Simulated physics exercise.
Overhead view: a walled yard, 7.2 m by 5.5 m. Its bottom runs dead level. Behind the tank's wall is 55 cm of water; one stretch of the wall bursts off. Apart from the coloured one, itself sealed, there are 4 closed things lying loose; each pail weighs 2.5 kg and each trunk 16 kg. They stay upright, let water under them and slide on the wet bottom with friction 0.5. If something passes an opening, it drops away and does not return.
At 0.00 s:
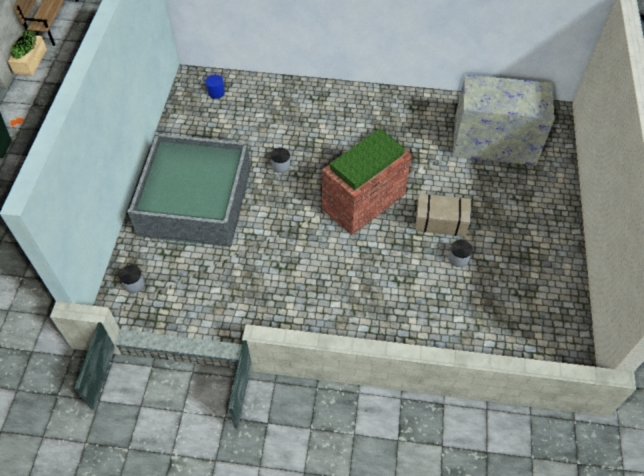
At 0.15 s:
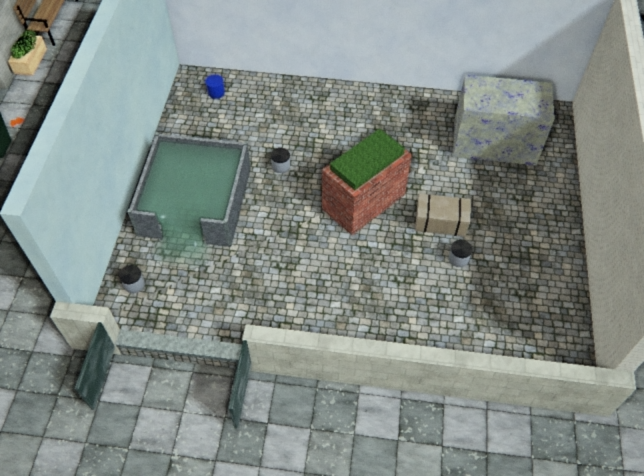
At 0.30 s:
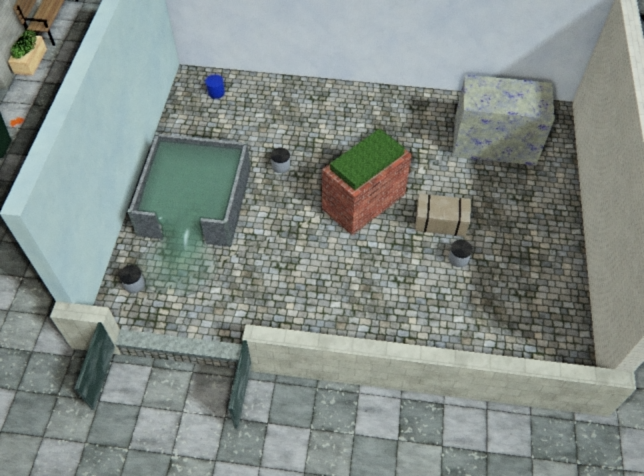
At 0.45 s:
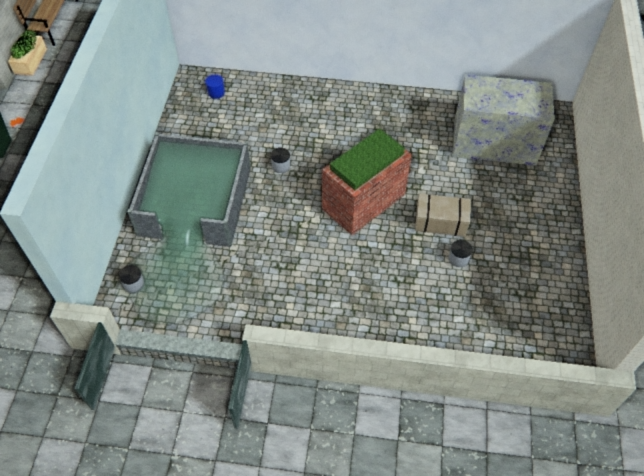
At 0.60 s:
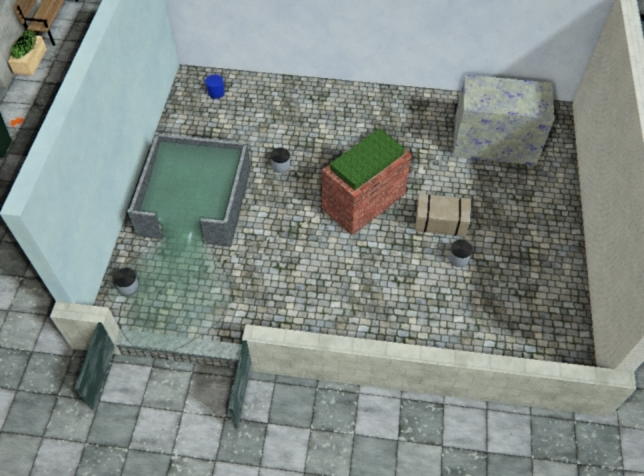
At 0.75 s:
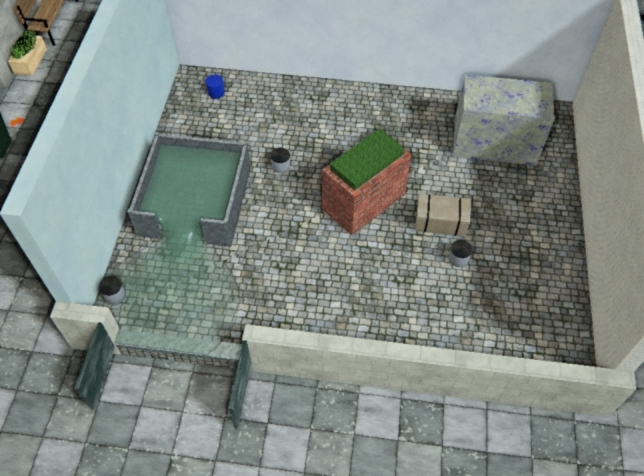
Greenish water poured out through a gap that opened in the front of the square tank and spread across the paved yard toward the gateway, nudging one small dark-topped container to the left.
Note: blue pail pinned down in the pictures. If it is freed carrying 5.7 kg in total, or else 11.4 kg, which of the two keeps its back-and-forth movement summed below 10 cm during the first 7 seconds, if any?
Watching this, I'd bet even the lighter version stays within bounds.
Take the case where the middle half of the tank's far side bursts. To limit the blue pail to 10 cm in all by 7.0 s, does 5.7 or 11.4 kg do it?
So both picks fail.
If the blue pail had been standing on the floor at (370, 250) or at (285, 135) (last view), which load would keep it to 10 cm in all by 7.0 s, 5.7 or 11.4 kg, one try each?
First spot: Light mass works; second spot: Light mass works.
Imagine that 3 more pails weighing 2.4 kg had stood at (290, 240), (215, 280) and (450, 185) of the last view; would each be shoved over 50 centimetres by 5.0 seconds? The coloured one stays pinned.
Within it, beyond it, within it.
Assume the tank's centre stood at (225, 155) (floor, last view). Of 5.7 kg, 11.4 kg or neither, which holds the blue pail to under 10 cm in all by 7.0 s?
Then, put simply, the lighter one does it.
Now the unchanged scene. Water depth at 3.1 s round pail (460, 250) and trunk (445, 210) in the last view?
Some 0 cm at the first, some 0 cm at the second.
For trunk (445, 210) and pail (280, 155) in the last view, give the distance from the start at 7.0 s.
Taking them in order, that's 0 centimetres and 0 centimetres.
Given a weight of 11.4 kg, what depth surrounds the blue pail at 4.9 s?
Something like 0 centimetres.
After 1.4 s the blue pail would be 0 cm from its start with 5.7 kg and 0 cm from its start with 11.4 kg; 0 cm of water round it then.
After 3.1 s the blue pail would be 0 cm from its start with 5.7 kg and 0 cm from its start with 11.4 kg; 0 cm of water round it then.
After 4.9 s the blue pail would be 0 cm from its start with 5.7 kg and 0 cm from its start with 11.4 kg; 0 cm of water round it then.
After 7.0 s the blue pail would be 0 cm from its start with 5.7 kg and 0 cm from its start with 11.4 kg; 1 cm of water round it then.
